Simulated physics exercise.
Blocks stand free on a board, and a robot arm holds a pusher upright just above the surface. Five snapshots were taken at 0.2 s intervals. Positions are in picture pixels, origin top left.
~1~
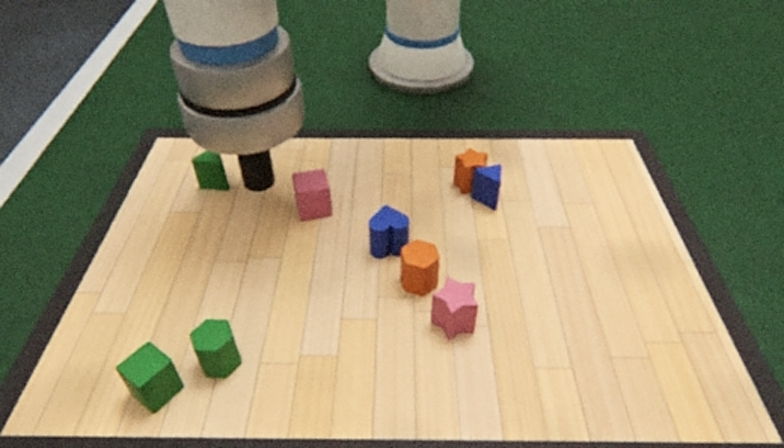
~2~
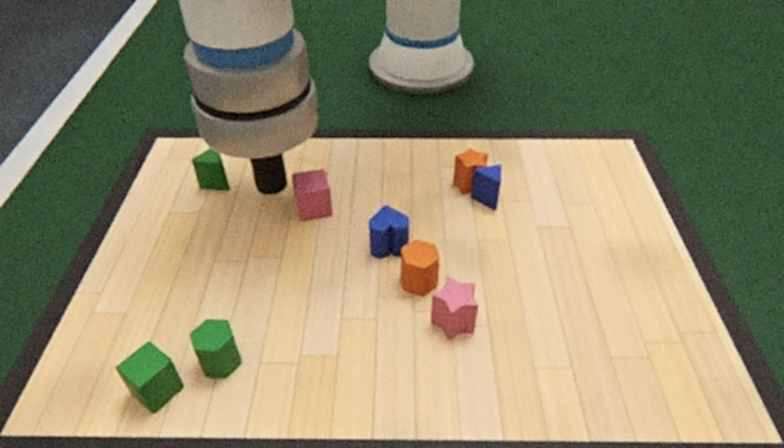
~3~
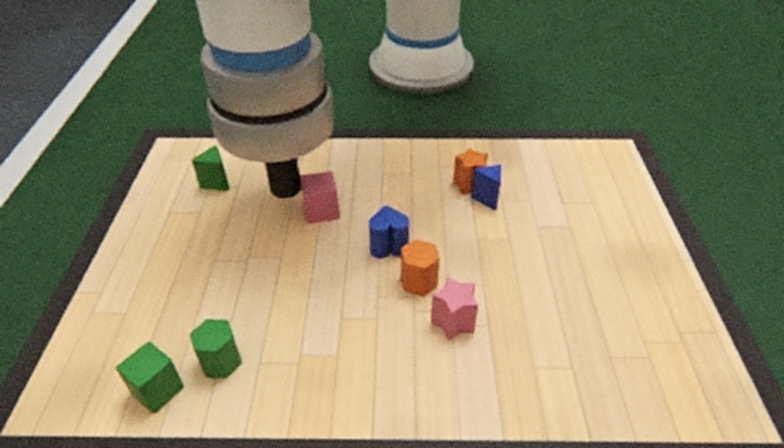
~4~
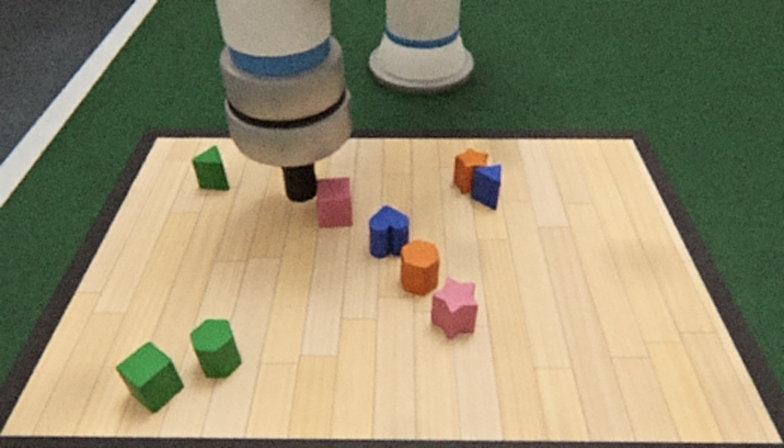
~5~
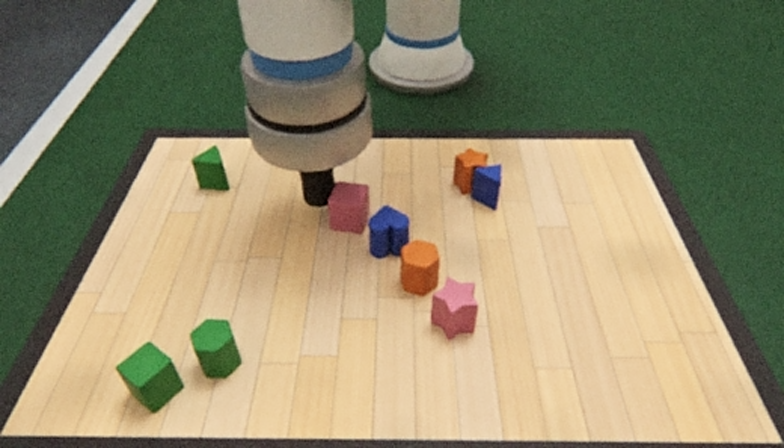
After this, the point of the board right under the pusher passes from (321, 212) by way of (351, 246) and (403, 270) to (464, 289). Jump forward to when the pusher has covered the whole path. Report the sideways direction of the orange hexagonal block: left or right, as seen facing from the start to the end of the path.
The left.
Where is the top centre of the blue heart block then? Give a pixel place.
The top centre is at (449, 226).
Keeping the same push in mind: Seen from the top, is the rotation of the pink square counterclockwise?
Yes - that is the case.
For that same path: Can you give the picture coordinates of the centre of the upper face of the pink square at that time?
Its top middle will sit at (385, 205).
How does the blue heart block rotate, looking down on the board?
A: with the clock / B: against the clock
I'll go with B - against the clock.
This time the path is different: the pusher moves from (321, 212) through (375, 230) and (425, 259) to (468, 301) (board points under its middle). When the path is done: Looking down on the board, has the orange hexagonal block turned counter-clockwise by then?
No, I don't think so.
What follows on the original path. One third of the way, pusher (350, 231); pink square (381, 205), turned 40° anticlockwise; blue heart block (403, 223), turned 30° clockwise.
Two thirds of the way, pusher (404, 256); pink square (385, 205), turned 60° anticlockwise; blue heart block (435, 225), turned 15° anticlockwise; orange hexagonal block (435, 258).
At the end, pusher (466, 274); pink square (385, 205), turned 60° anticlockwise; blue heart block (449, 226), turned 65° anticlockwise; orange hexagonal block (501, 278); pink star block unmoved.
